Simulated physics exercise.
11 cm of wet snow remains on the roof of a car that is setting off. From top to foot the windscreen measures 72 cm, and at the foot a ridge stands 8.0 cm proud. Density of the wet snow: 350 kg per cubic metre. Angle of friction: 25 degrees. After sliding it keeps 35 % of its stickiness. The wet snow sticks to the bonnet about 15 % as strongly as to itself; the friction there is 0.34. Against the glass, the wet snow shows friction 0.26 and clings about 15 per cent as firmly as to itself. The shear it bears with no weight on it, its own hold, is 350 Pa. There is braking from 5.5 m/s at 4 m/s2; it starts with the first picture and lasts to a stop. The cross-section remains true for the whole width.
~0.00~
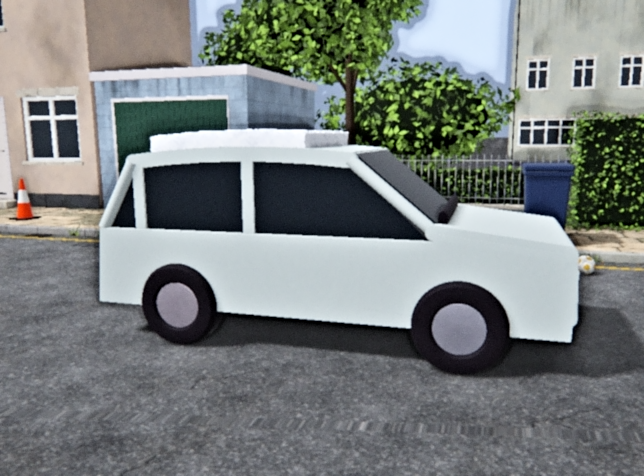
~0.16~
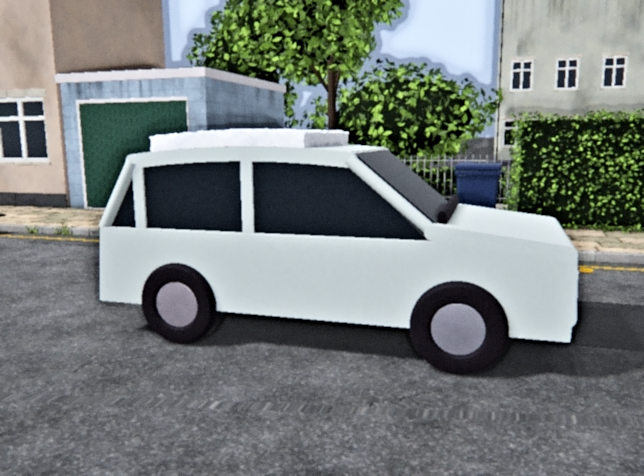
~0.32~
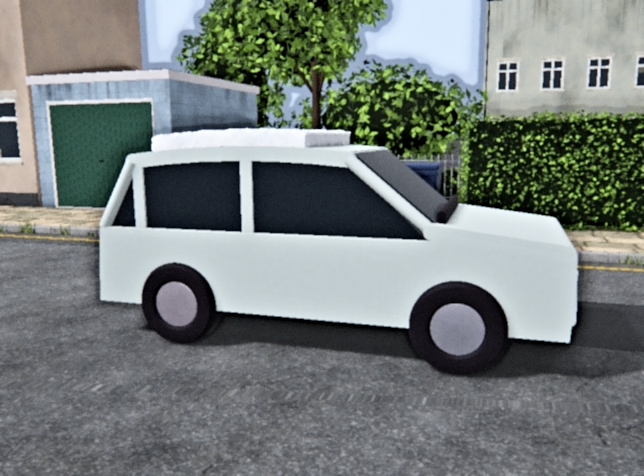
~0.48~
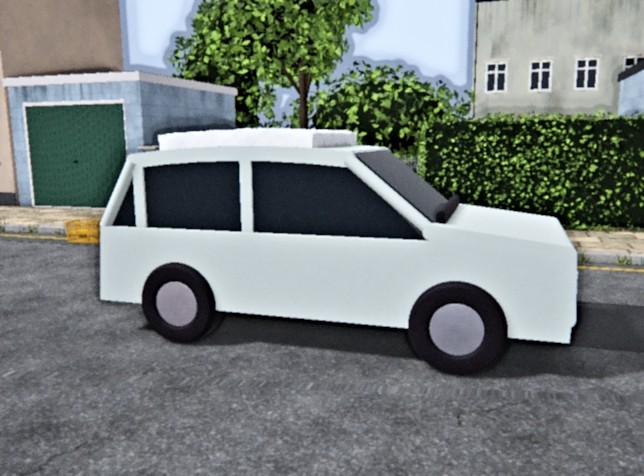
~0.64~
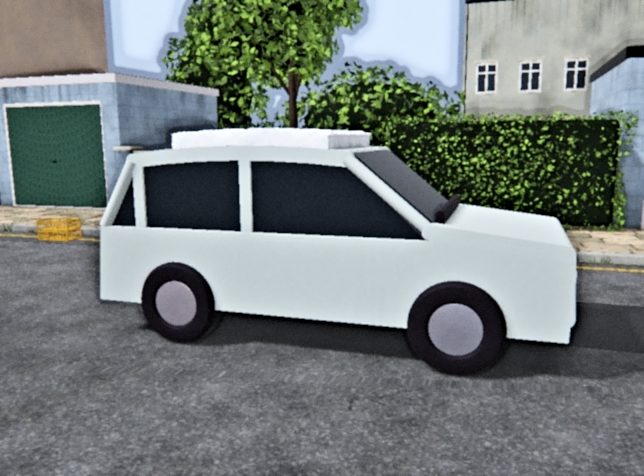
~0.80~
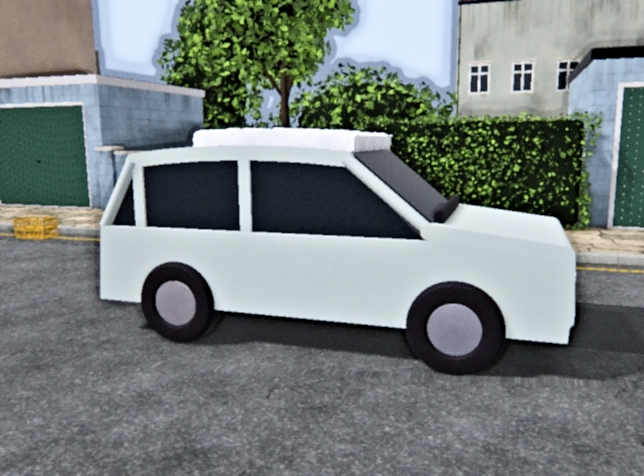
On a street lined with hedges and garages, a pale car moved along to the right while the white slab on its roof stayed put at first, then slid forward to the windscreen's top edge.
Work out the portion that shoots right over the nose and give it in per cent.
Close to 90 out of 100.
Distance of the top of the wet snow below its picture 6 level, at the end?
Measured change: Some 50 cm.
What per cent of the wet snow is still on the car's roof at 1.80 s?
It works out at roughly 0 percent.
By 1.26 s, 17 % of the snow is on the roof, 47 % on the glass, 36 % on the bonnet and none has gone off the nose.
By 1.80 s, none of the snow is on the roof, 3 % on the glass, 33 % on the bonnet and 64 % has gone off the nose.
By 2.34 s, none of the snow is on the roof, 3 % on the glass, 7 % on the bonnet and 90 % has gone off the nose.
By 2.88 s, none of the snow is on the roof, 3 % on the glass, 7 % on the bonnet and 90 % has gone off the nose.
By 2.98 s, at the end, none of the snow is on the roof, 3 % on the glass, 7 % on the bonnet and 90 % has gone off the nose.
